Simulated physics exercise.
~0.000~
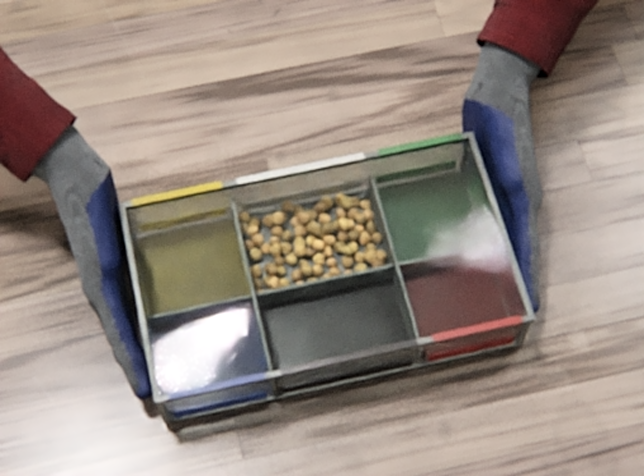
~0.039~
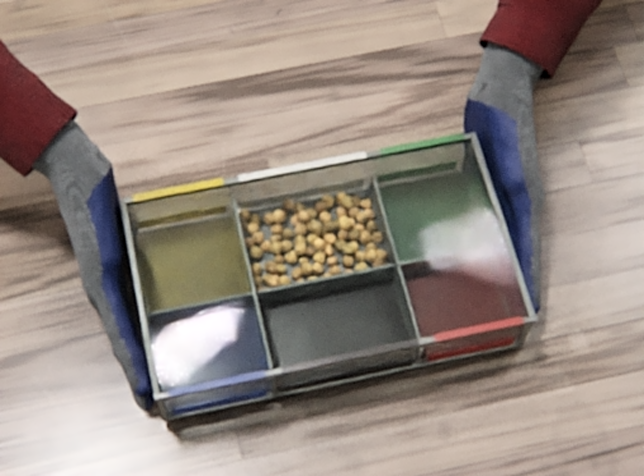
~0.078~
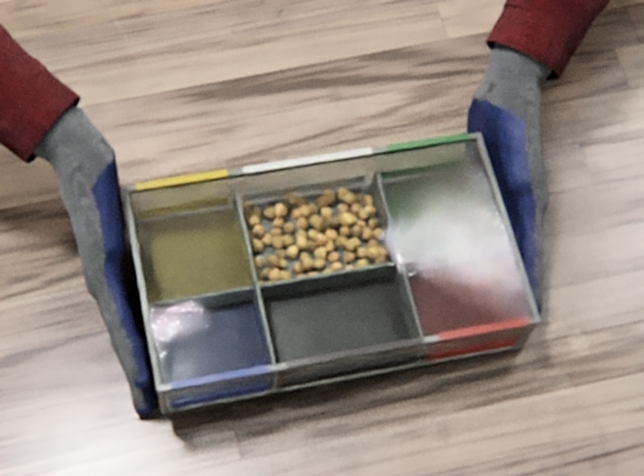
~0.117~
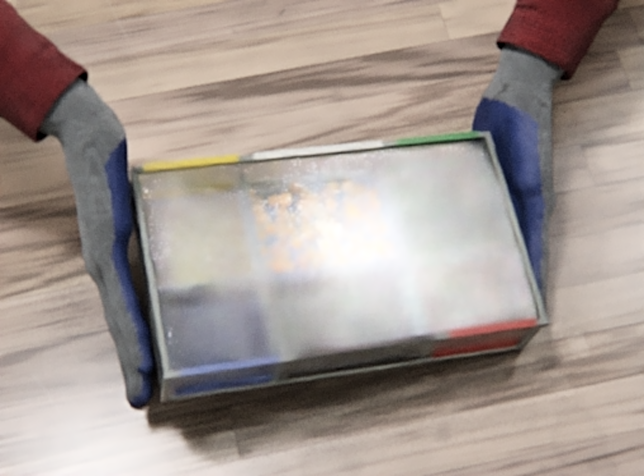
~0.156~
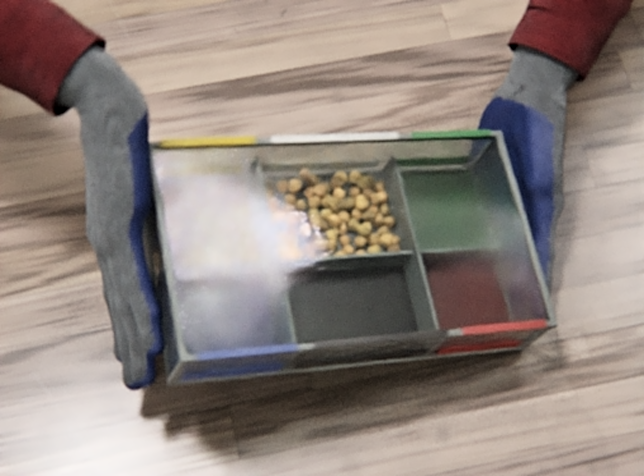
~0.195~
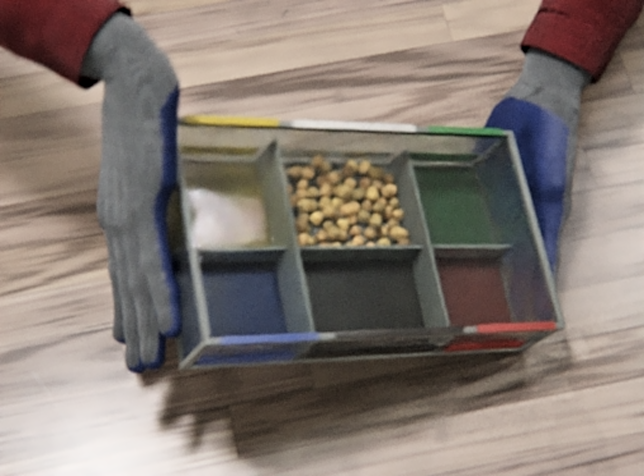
Two gloved hands held a clear-lidded box with colored sections and a pile of chickpeas in the top middle one, then tilted it gradually down toward the right as glare slid across the lid.
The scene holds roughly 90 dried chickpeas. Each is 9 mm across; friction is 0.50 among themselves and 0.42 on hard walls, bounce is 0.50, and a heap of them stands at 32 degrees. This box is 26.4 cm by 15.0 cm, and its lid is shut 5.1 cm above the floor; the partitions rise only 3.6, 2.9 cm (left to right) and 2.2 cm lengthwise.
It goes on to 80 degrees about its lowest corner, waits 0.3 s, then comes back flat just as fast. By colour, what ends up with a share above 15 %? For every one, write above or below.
Red above, blue below, green above, yellow below, white above, black below.
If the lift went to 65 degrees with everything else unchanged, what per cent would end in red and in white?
With that change, red ends at 5 percent while white ends at 90 percent.
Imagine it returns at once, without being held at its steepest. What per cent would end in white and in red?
That would leave white with 45 percent and red with 25 percent.
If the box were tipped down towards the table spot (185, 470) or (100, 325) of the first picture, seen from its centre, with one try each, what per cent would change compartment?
Roughly 70 per cent on the first try and 30 per cent on the second.
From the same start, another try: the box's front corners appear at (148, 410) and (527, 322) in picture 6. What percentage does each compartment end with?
By the end, red has 0%, blue has 20%, green has 0%, yellow has 0%, white has 55% and black has 25%.
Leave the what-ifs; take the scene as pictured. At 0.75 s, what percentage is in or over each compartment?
Shares - red: 20, blue: 0, green: 30, yellow: 0, white: 50, black: 5.
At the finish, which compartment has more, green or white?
The white compartment ends up with more.
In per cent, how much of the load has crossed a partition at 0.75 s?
Value: Close to 50 %.
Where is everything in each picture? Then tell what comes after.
The first picture shows box tilt 0 degrees, front corners at (160, 397) and (528, 316); white 100 %.
The second picture shows box tilt 1 degrees, front corners at (160, 394) and (529, 318).
The third picture shows box tilt 5 degrees, front corners at (162, 386) and (533, 319), lowest corner right front.
The fourth picture shows box tilt 10 degrees, front corners at (170, 373) and (541, 320), lowest corner right front.
The fifth picture shows box tilt 17 degrees, front corners at (187, 356) and (550, 322), lowest corner right front.
The sixth picture shows box tilt 24 degrees, front corners at (210, 340) and (558, 324), lowest corner right front; white 100 %. Its pace works out near 180 degrees a second.
Then, at 0.75 s, tilt 80 degrees; red 20 %, green 30 %, white 50 %, black 5 %.
After 1.13 s, tilt 44 degrees; red 30 %, green 20 %, white 45 %, black 5 %.
Then, at 1.59 s, tilt 0 degrees; red 30 %, green 20 %, white 45 %, black 5 %.
In the end, at 2.0 s, red 30 %, blue 0 %, green 20 %, yellow 0 %, white 45 %, black 5 %.
